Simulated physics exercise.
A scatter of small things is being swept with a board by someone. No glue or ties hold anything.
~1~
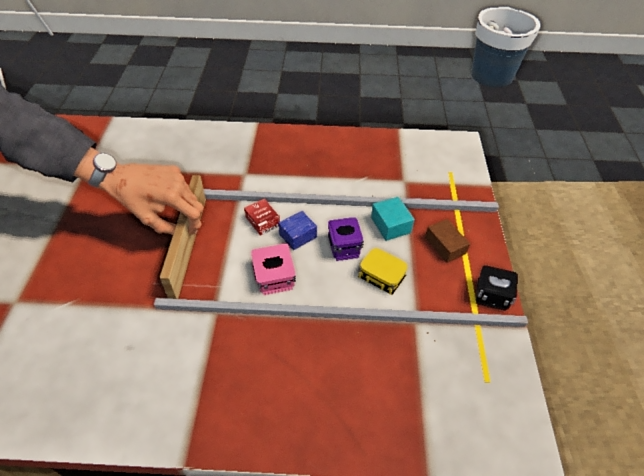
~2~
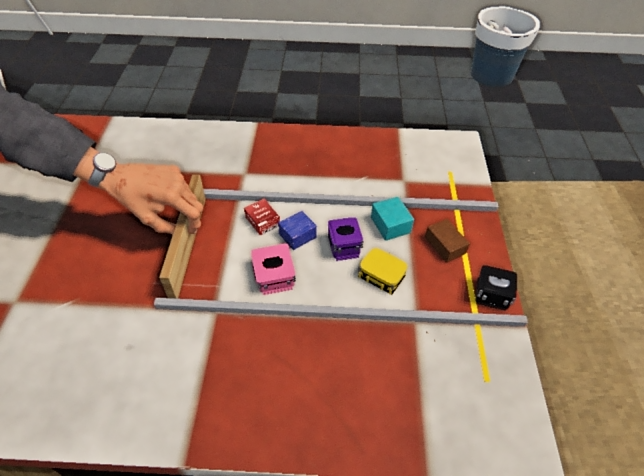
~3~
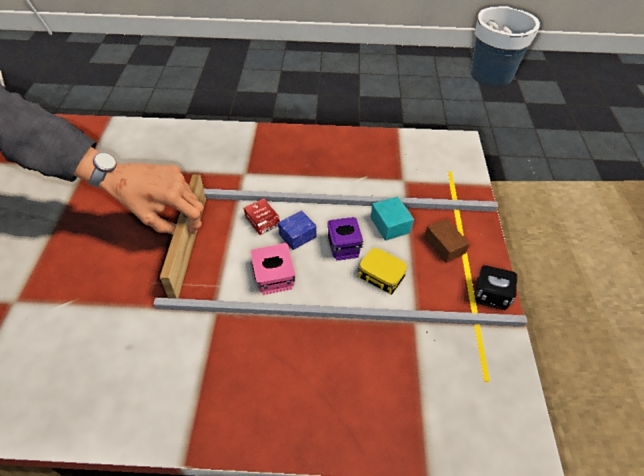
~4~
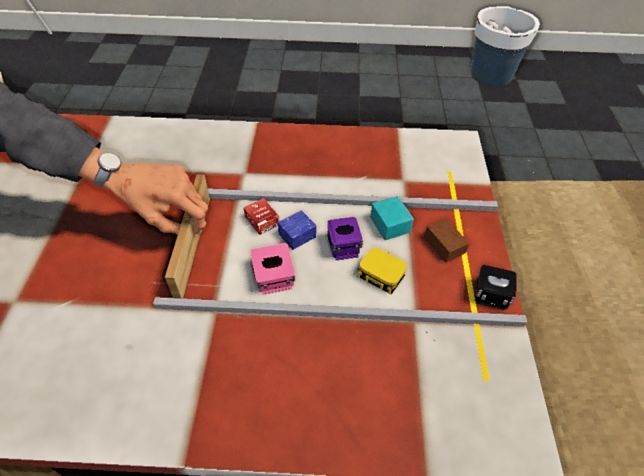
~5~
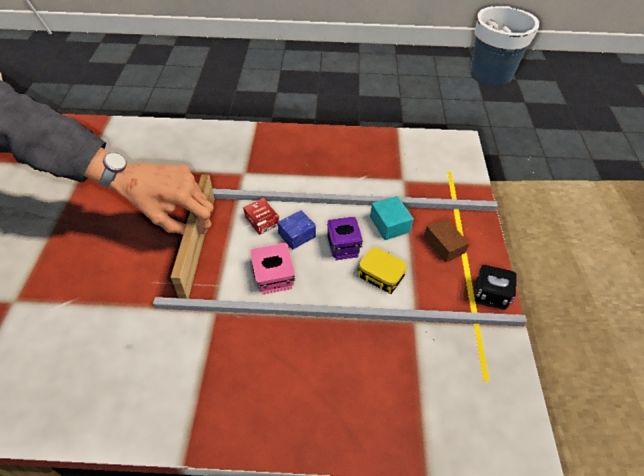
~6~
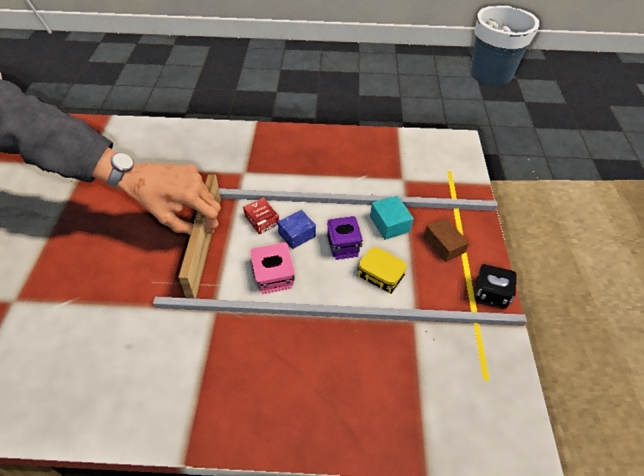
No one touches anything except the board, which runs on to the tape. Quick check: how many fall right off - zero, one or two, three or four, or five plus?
Three or four.
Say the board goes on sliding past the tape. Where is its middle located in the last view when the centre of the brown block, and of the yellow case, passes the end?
(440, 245) and (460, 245), roughly.
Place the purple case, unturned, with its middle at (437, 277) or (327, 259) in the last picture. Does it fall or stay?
The purple case drops away, then drops away.
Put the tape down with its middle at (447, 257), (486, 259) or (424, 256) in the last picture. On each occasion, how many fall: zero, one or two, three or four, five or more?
Results per position - just one or two / more than four / zero.
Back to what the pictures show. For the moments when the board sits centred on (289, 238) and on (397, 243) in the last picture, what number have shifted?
At the first point the count is 3, at the second it's 7.
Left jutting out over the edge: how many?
The answer comes to 2.
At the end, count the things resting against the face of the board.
It's 3 of them.
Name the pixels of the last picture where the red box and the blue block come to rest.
Near (472, 222) and (480, 246).
Early on, none off yet; black case at rest near (495, 287); brown block at rest near (446, 239); turquoise block at rest near (391, 217).
A while later, none off yet; black case at rest near (495, 287); brown block at rest near (446, 239); turquoise block travelled a little near (405, 215).
Further along, none off yet; black case travelled about its own width near (519, 286); brown block travelled about its own width near (499, 247); turquoise block travelled well along near (465, 213).
Finally, the number that fall off is three or four; lost, yellow case, brown block and black case.
